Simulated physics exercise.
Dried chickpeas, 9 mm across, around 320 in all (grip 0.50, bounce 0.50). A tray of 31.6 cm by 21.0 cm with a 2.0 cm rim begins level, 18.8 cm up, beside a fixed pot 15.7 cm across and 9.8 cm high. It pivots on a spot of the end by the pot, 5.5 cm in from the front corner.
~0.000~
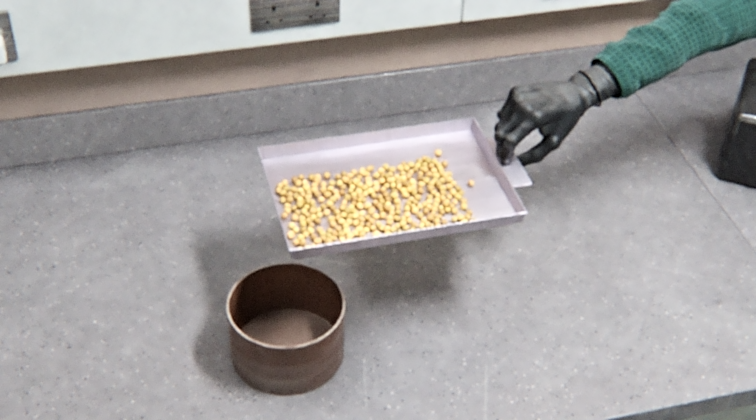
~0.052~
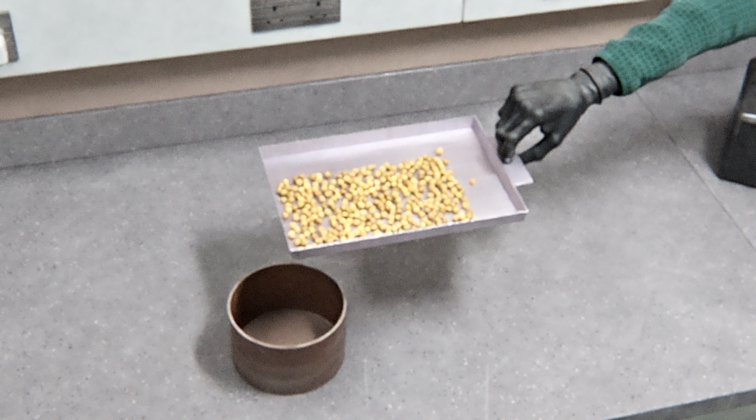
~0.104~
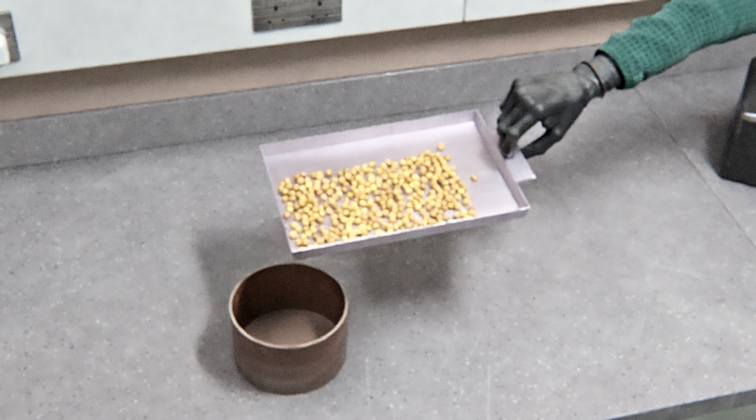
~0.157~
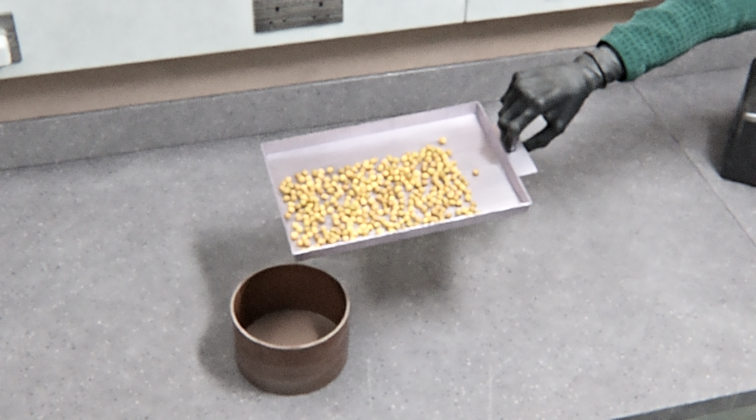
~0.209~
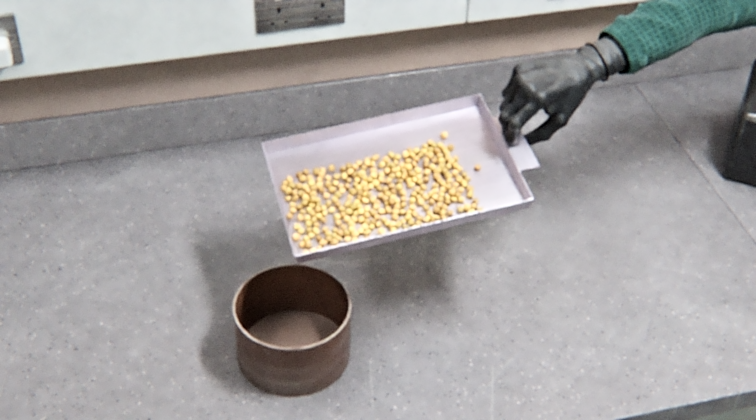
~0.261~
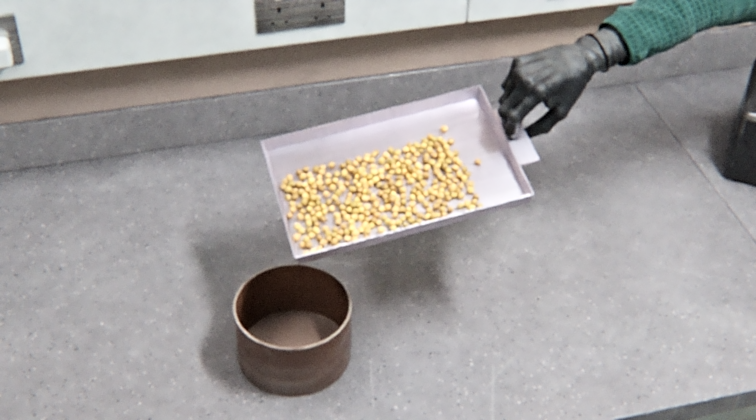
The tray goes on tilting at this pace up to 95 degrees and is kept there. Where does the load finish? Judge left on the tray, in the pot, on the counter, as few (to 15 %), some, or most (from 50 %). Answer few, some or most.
Left on the tray: Few; in the pot: Most; on the counter: Few.
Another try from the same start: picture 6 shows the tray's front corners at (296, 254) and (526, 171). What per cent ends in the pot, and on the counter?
Pot 70, counter 30.
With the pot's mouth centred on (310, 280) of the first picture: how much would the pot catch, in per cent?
About 40 per cent.
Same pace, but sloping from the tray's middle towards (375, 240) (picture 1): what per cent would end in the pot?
About 60 per cent.
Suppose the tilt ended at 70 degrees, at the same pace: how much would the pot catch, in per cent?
Then about 0 per cent.
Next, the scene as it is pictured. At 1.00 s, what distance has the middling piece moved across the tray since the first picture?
Roughly 3 cm.
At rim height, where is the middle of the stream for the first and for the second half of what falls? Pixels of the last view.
At about (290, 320), then at (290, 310).
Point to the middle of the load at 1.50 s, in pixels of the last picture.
Near (332, 200).
After 1.00 s, tilt 50 degrees; the tray holds 100 %, the pot 0 %.
After 1.50 s, tilt 77 degrees; the tray holds 100 %, the pot 0 %.
After 2.06 s, tilt 95 degrees; the tray holds 10 %, the pot 80 %.
At rest (2.8 s), tray 0 %, pot 90 %, counter 5 %.
